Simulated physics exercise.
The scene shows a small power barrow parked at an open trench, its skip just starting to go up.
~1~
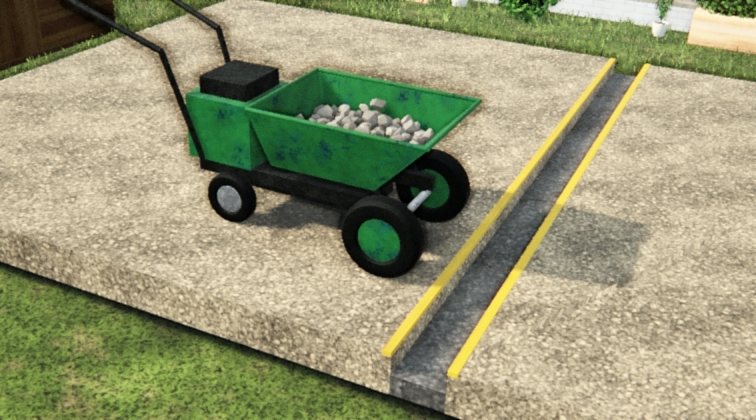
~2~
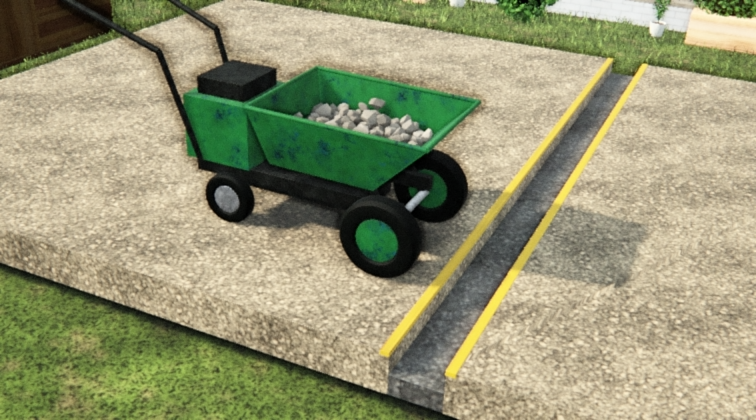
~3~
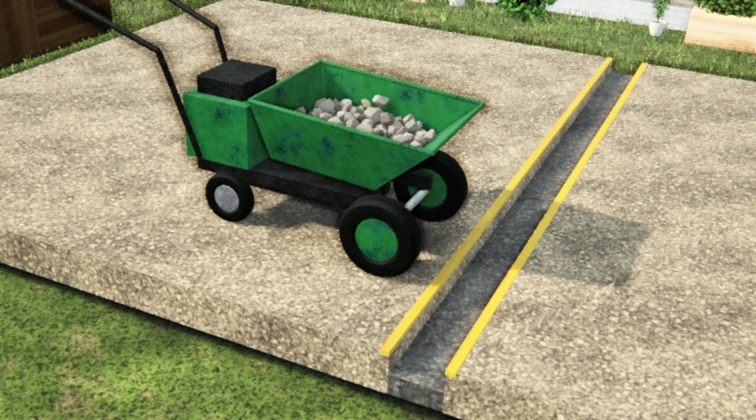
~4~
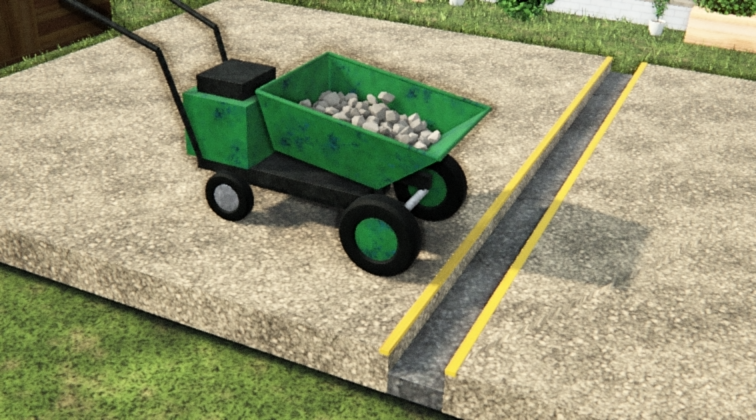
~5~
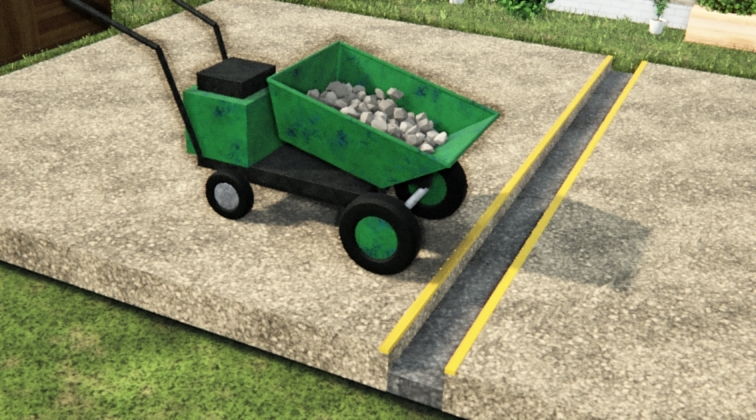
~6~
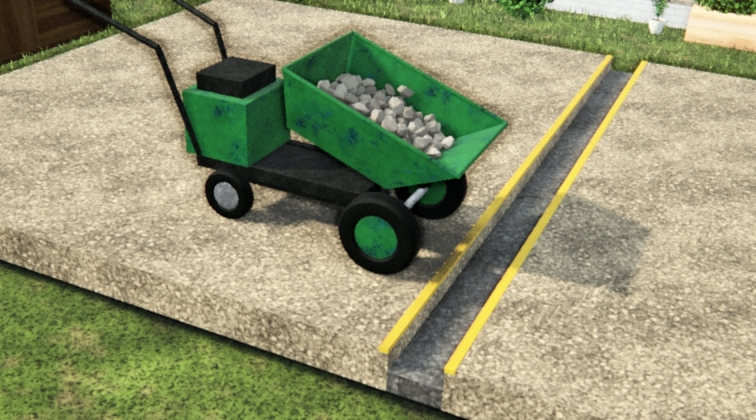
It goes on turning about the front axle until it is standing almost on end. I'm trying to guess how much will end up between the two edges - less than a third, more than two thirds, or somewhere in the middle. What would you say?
Result: A small part under one in three reaches the trench.
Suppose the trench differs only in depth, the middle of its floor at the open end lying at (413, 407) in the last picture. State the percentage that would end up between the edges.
About 0 %.
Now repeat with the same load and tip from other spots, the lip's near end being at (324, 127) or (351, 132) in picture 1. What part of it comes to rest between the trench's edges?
In turn 30 and 60 in a hundred.
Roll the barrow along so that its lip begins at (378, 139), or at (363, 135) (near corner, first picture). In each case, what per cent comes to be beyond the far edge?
You'd get 10 in a hundred the first time and 0 in a hundred the second.
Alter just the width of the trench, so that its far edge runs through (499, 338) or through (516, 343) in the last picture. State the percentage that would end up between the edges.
40 %, 70 %.
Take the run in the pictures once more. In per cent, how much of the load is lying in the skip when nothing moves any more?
35 per cent, roughly.
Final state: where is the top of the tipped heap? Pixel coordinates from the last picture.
About (546, 253).
Just after the last frame, skip tipped steeply; every one in the skip.
A moment on, skip tipped right over; roughly two thirds in the skip; just a few in or heaped over the trench; roughly a third beyond it.
Further on, skip tipped right over; roughly a third in the skip; just a few in or heaped over the trench; roughly two thirds beyond it.
When it is over, skip tipped right over; roughly a third in the skip; just a few in or heaped over the trench; roughly two thirds beyond it.
